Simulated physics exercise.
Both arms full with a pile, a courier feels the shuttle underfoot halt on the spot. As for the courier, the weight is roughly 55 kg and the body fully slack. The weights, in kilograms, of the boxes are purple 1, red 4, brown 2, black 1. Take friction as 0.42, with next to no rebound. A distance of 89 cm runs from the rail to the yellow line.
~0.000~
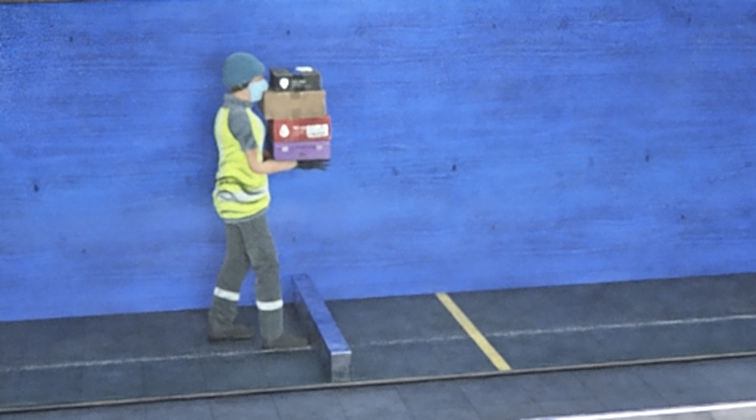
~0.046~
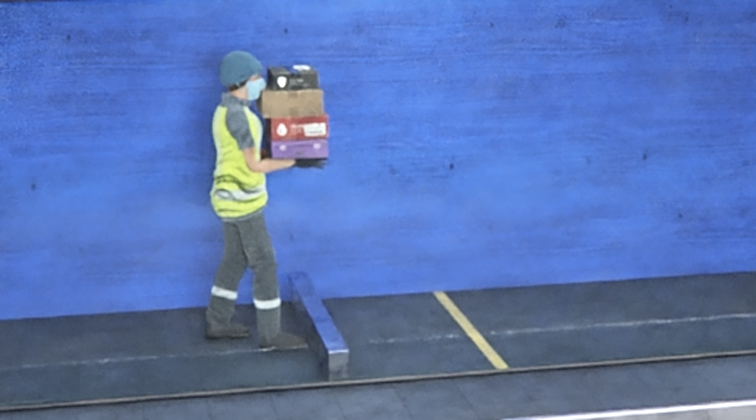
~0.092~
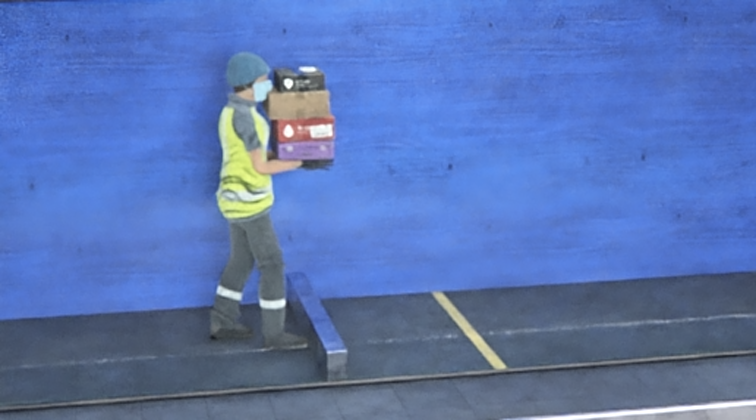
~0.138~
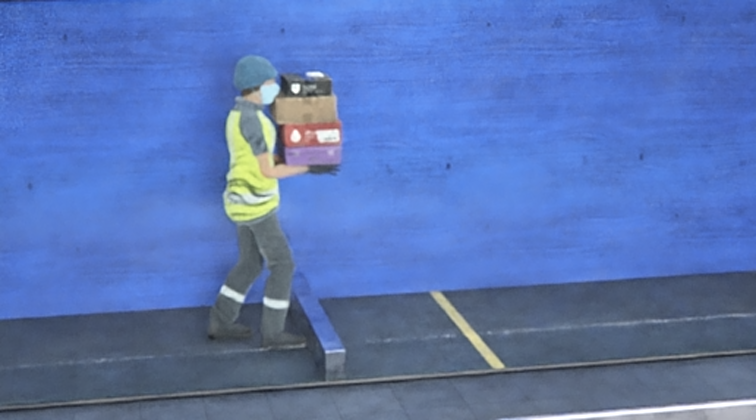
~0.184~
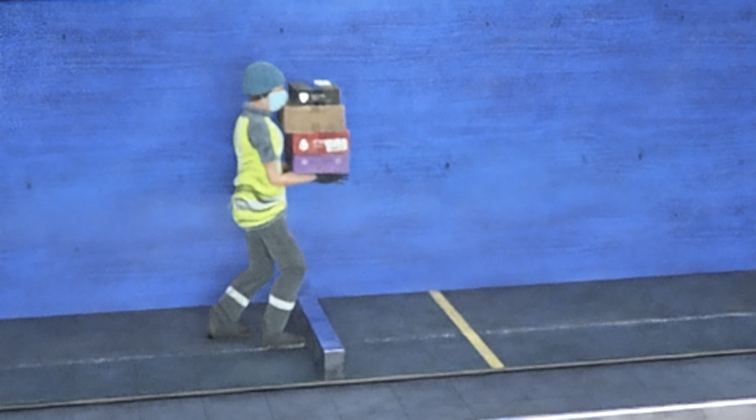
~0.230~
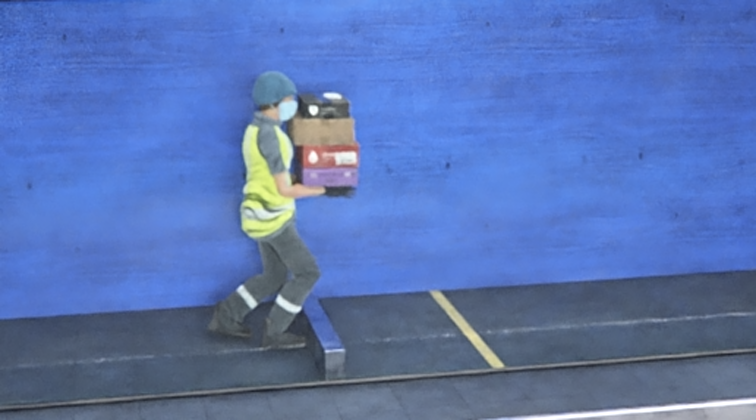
A courier in a teal beanie, face mask and yellow vest stands on a dark floor before a blue wall, both arms around a pile of boxes. The body starts easing right and leans toward the low blue rail, then the knees bend and the head and boxes sink lower.
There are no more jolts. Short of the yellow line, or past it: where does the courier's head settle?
The courier's head settles short of the yellow line.
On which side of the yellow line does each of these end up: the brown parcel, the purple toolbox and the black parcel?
Brown parcel crosses the line, purple toolbox stops before the line, black parcel crosses the line.
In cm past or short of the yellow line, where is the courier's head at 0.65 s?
It sits around 55 cm short of the mark.
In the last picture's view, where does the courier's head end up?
It ends up near pixel (418, 345) in the last picture.
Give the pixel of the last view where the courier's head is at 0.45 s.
Around (330, 173).
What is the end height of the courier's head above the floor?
About 10 cm up.
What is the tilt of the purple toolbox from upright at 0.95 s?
0°.
After 0.45 s the courier's head is 74 cm short of the yellow line, near (330, 173) in the last picture's view; the red parcel 51 cm short of the yellow line, tilted 30°.
After 0.65 s the courier's head is 54 cm short of the yellow line, near (374, 274) in the last picture's view; the red parcel 32 cm short of the yellow line, tilted 50°.
After 0.95 s the courier's head is 40 cm short of the yellow line, near (411, 337) in the last picture's view; the red parcel 26 cm short of the yellow line, tilted 20°.
At rest, 2.3 s, purple toolbox stops short of the yellow line; red parcel stops short of the yellow line; brown parcel crosses the yellow line; black parcel crosses the yellow line; courier's head stops short of the yellow line.
